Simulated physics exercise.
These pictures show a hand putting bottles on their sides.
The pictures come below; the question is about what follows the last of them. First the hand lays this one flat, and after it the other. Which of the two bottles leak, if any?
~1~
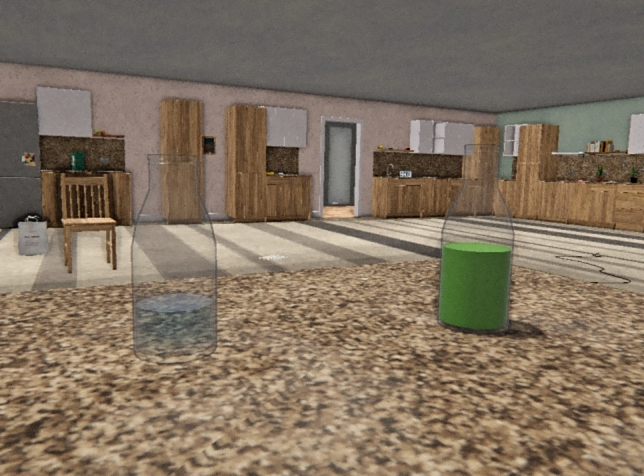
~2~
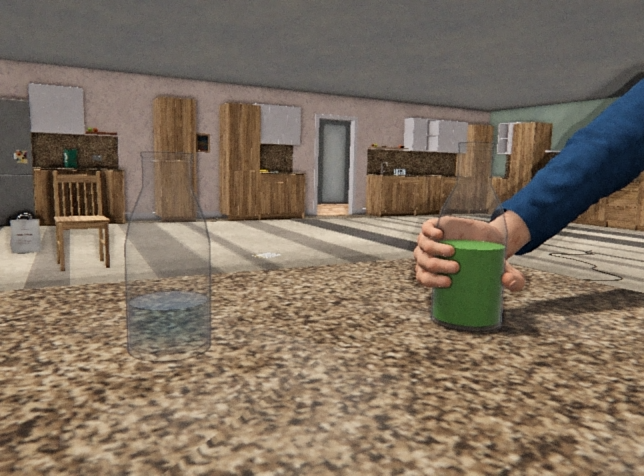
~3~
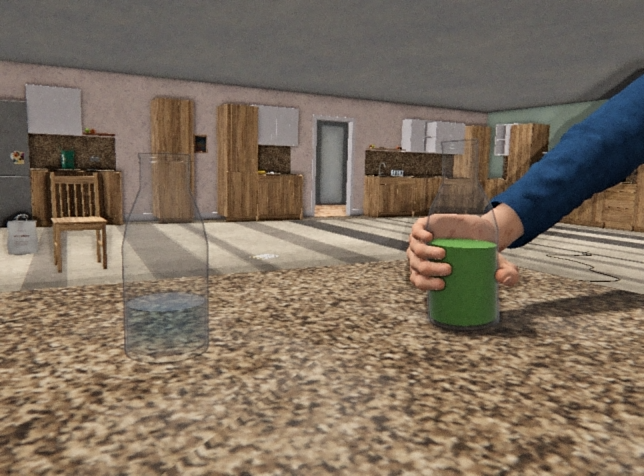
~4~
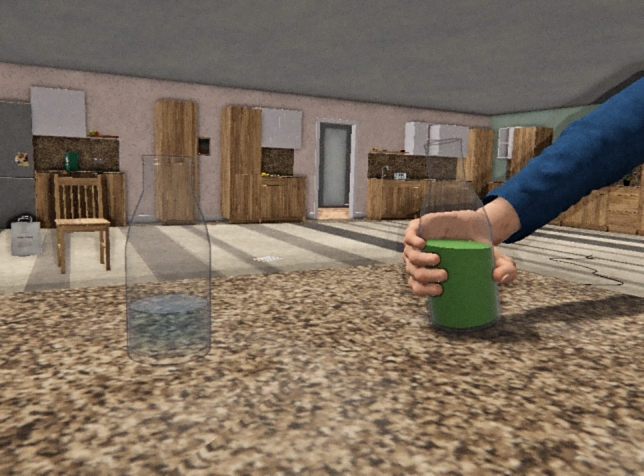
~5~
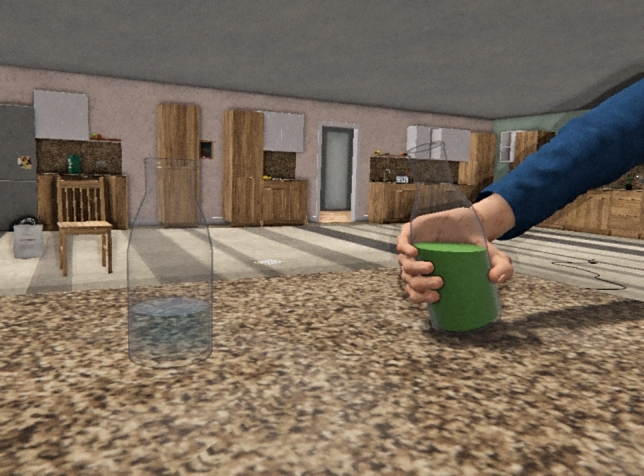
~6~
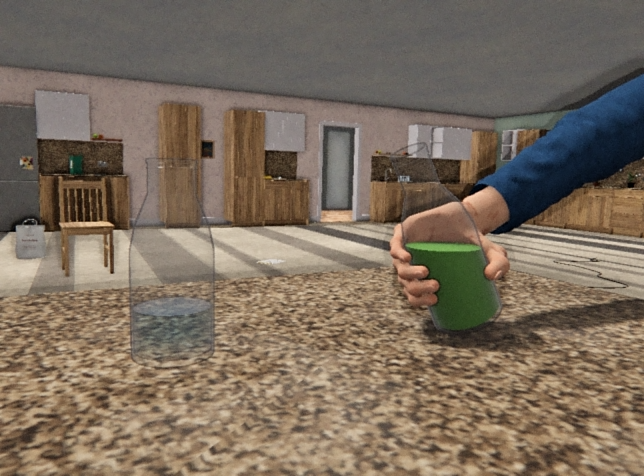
Left bottle: Leaks; right bottle: Leaks.
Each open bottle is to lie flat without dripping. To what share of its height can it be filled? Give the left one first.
14 and 16 in a hundred.
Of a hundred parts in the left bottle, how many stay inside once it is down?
Retained: Near 65 per cent.
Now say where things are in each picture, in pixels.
The first frame shows both stand upright; right bottle (478, 234) about half full, open; left bottle (175, 251) about a quarter full, open.
The second frame shows a hand takes the right bottle; right bottle about half full, surface at (470, 245); left bottle about a quarter full, surface at (169, 301).
The third frame shows the right bottle tips; right bottle (461, 229) about half full; left bottle (166, 250) about a quarter full.
The fourth frame shows the right bottle tips; right bottle about half full, surface at (456, 245); left bottle about a quarter full, surface at (169, 304).
The fifth frame shows the right bottle tips; right bottle (446, 234) tipped 20°; left bottle (171, 255) about a quarter full.
The sixth frame shows the right bottle tips; right bottle (438, 235) tipped 30°, open; left bottle about a quarter full, surface at (173, 307), open.
Shortly, the right bottle is nearly down; right bottle, no leak.
Then, the right bottle lies flat; right bottle, it leaks.
At the finish, both lie flat; right bottle, it leaks; left bottle, it leaks.
